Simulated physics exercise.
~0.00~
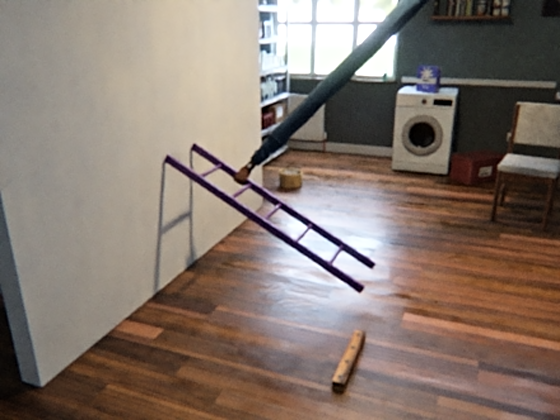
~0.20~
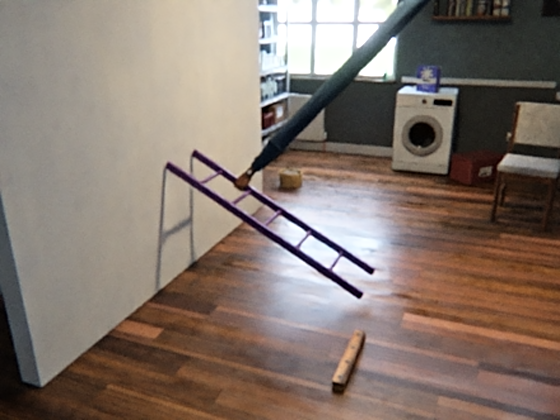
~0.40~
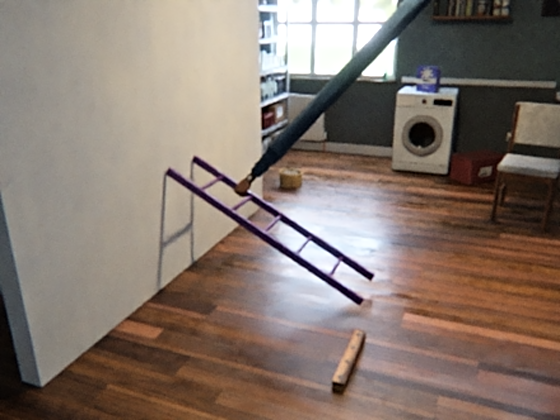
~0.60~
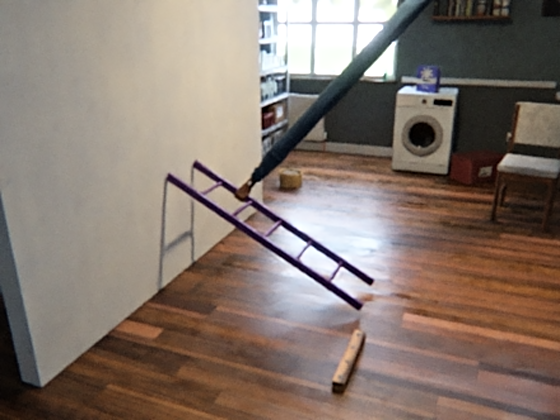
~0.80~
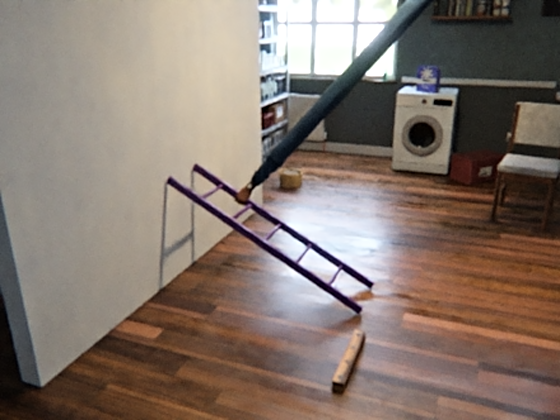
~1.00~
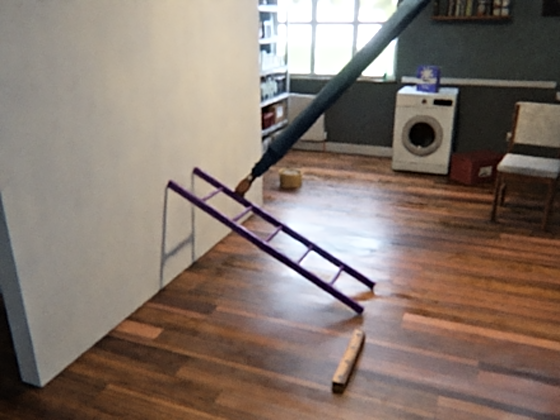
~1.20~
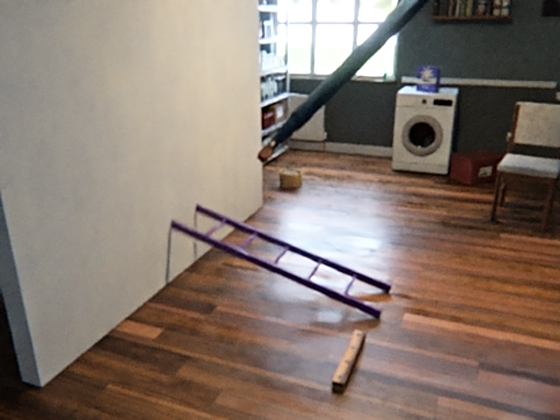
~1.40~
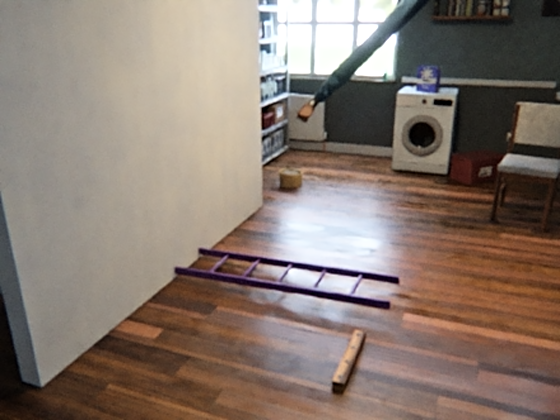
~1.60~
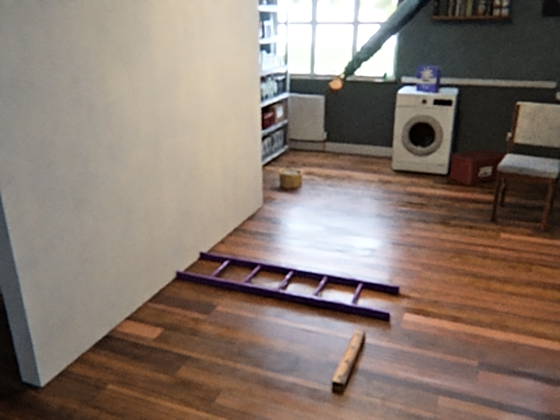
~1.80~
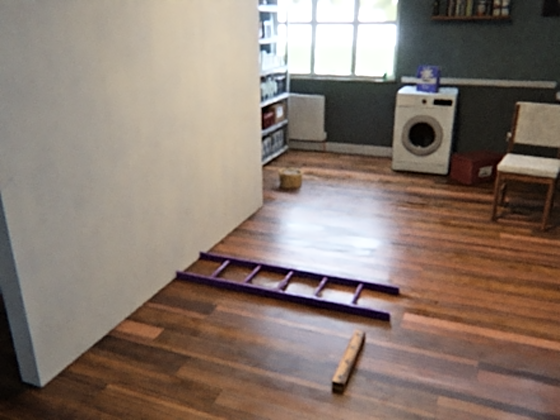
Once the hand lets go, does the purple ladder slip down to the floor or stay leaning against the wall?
The purple ladder slips down the wall and ends up lying flat on the wooden floor.
